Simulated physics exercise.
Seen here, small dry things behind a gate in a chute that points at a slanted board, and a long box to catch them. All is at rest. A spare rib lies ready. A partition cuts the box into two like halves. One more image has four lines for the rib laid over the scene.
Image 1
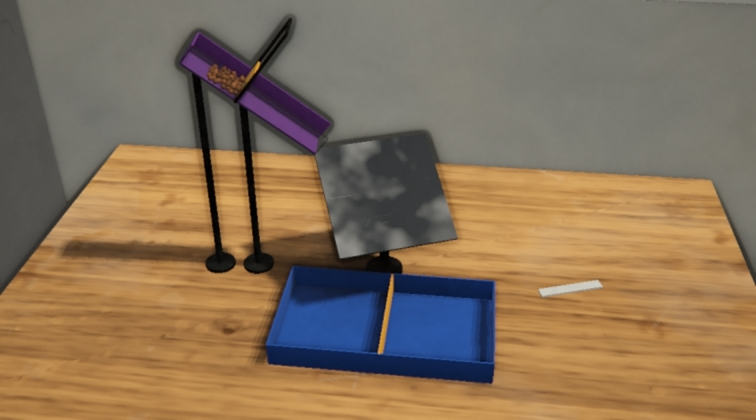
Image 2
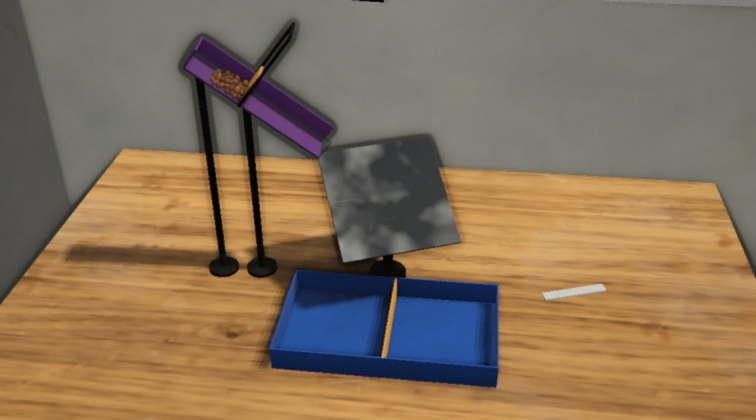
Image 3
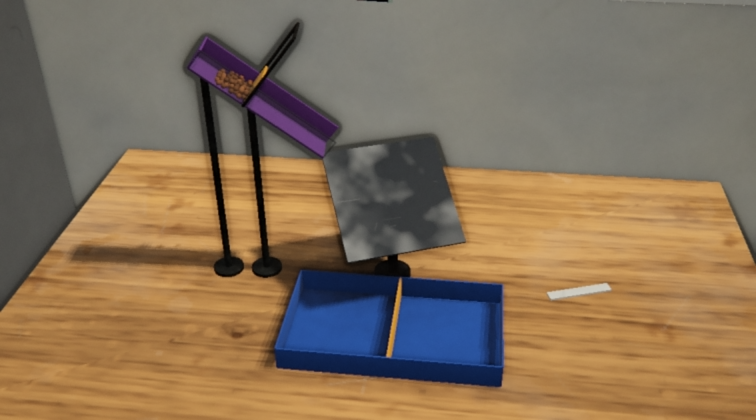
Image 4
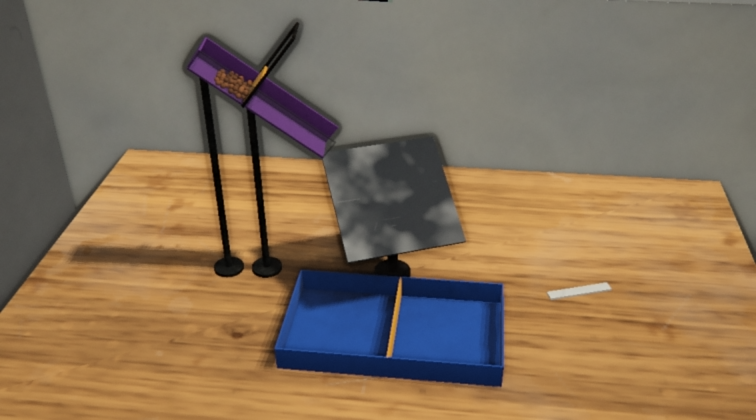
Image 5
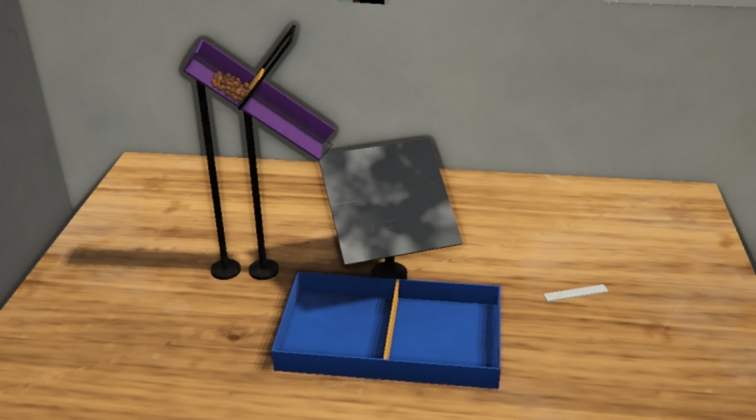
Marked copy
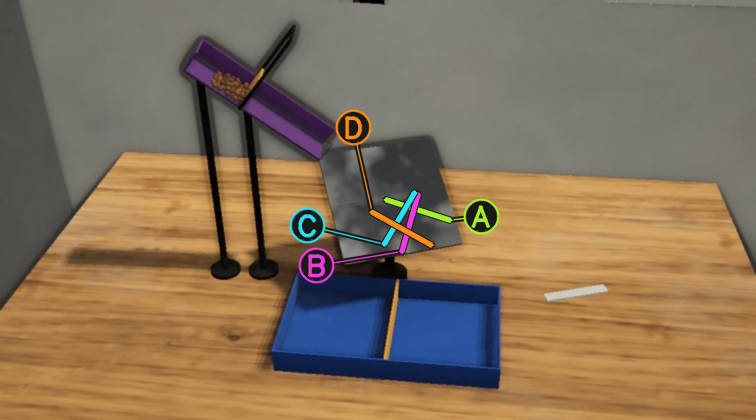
On a wooden table, a sloping purple chute on black legs holds small brown pieces behind a gate, above a tilted dark board and a divided blue box; nothing moves except the view, which shifts very slightly.
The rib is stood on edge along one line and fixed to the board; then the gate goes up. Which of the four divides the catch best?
B.
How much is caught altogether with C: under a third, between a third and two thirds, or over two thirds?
Over two thirds.
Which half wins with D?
More lands on the right.
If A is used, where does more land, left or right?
The right half.
On the marked copy, line A from (386, 199) to (449, 220); line B from (418, 194) to (402, 251); line C from (414, 192) to (384, 244); line D from (372, 212) to (431, 244).
With A, of what is caught, about a tenth in the left half, the larger part in the right.
With B, of what is caught, roughly two thirds in the left half, roughly a third in the right.
With C, of what is caught, almost all in the left half, about a tenth in the right.
With D, of what is caught, about a tenth in the left half, almost all in the right.
